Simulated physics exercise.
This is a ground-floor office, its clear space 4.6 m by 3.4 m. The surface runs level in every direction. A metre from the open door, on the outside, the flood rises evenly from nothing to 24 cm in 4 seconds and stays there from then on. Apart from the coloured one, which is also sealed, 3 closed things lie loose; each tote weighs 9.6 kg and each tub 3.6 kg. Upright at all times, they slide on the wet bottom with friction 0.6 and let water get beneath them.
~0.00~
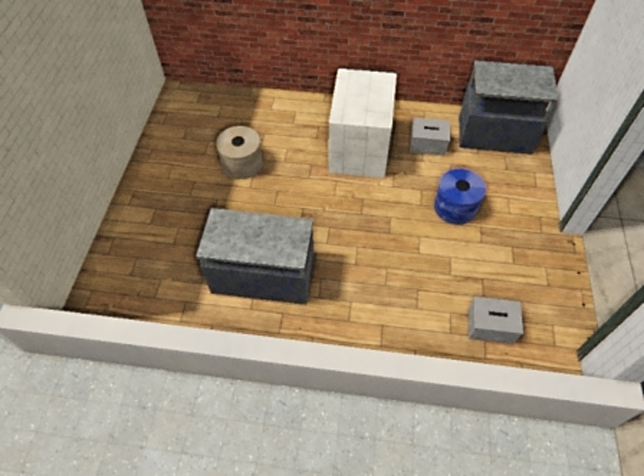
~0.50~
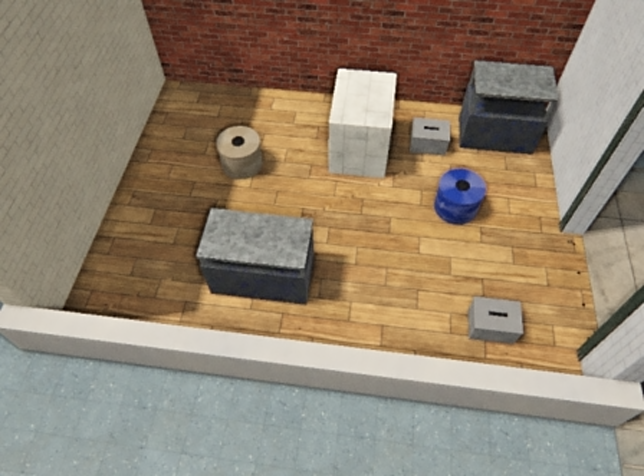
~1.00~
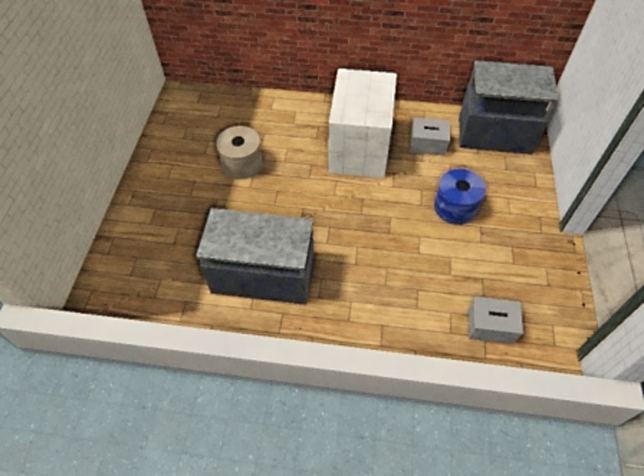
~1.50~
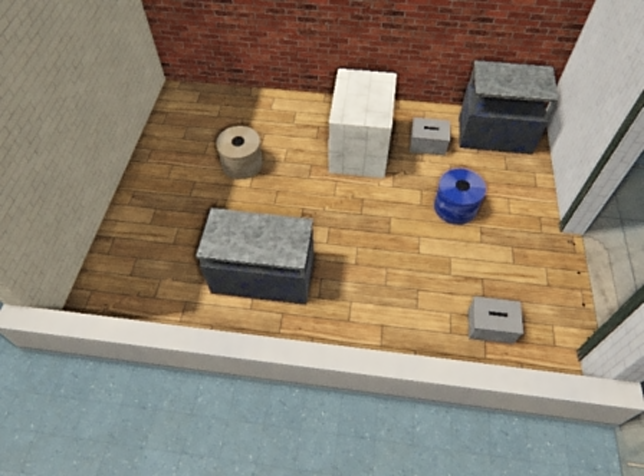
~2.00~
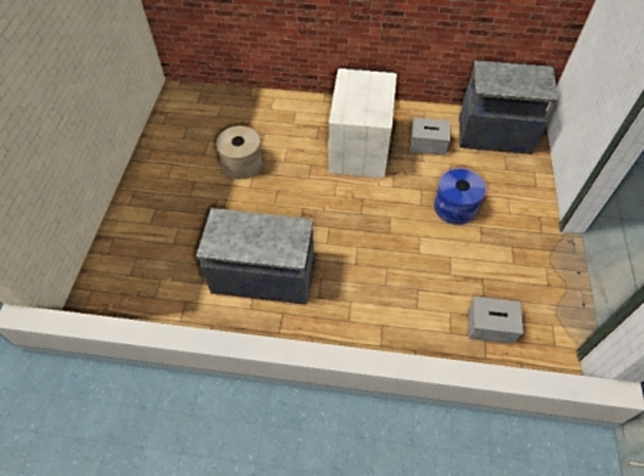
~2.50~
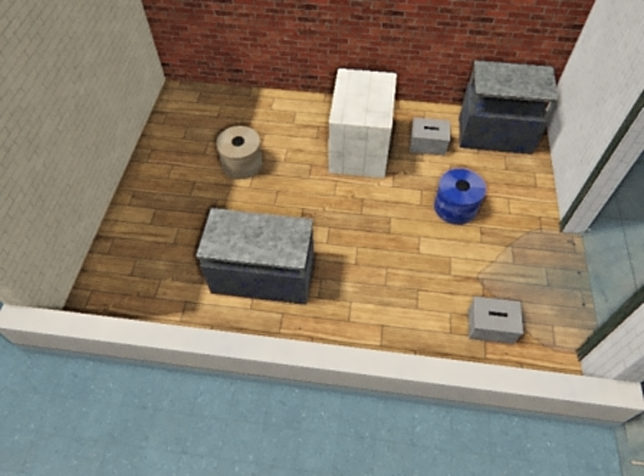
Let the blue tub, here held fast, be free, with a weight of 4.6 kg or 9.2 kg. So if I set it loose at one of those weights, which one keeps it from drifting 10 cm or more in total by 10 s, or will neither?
Neither will.
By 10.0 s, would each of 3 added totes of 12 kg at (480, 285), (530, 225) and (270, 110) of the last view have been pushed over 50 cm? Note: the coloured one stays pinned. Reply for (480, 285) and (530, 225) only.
Beyond, below.
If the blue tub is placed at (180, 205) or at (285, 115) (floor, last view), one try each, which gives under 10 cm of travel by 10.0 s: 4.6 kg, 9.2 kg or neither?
In turn: Neither is enough; neither holds.
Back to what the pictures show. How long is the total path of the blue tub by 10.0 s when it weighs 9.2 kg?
I'd say close to 120 cm in total.
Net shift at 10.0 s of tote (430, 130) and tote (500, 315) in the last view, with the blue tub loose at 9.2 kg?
In turn: 40 cm, 350 cm.
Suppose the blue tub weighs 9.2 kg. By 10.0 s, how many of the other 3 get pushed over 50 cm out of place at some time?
The answer here is 2.
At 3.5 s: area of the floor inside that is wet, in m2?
I'd estimate close to 3.0 m2.
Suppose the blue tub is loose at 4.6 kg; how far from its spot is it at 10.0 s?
I'd put it at roughly 100 cm.
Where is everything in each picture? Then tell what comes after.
The first picture shows the blue tub at (463, 186) rests on the ground; water covers 0.0 m2; 0 of 4 have shifted.
The second picture shows the blue tub at (463, 186), on the bottom; water covers 0.0 m2; 0 of 4 have shifted.
The third picture shows the blue tub at (463, 186), on the bottom; water covers 0.0 m2; 0 of 4 have shifted.
The fourth picture shows the blue tub at (463, 186) rests on the ground; 0.0 m2 under water; 0 of 4 have shifted.
The fifth picture shows the blue tub at (463, 186) rests on the ground; water covers 0.1 m2; 0 of 4 have shifted.
The sixth picture shows the blue tub at (463, 186), on the bottom; 0.7 m2 under water; 0 of 4 have shifted.
After 3.5 s the blue tub would be 1 cm from its start with 4.6 kg and 0 cm from its start with 9.2 kg; 2 cm of water round it then.
After 4.5 s the blue tub would be 56 cm from its start with 4.6 kg and 26 cm from its start with 9.2 kg; 4 cm of water round it then.
After 7.0 s the blue tub would be 72 cm from its start with 4.6 kg and 74 cm from its start with 9.2 kg; 8 cm of water round it then.
After 10.0 s the blue tub would be 99 cm from its start with 4.6 kg and 109 cm from its start with 9.2 kg; 10 cm of water round it then.
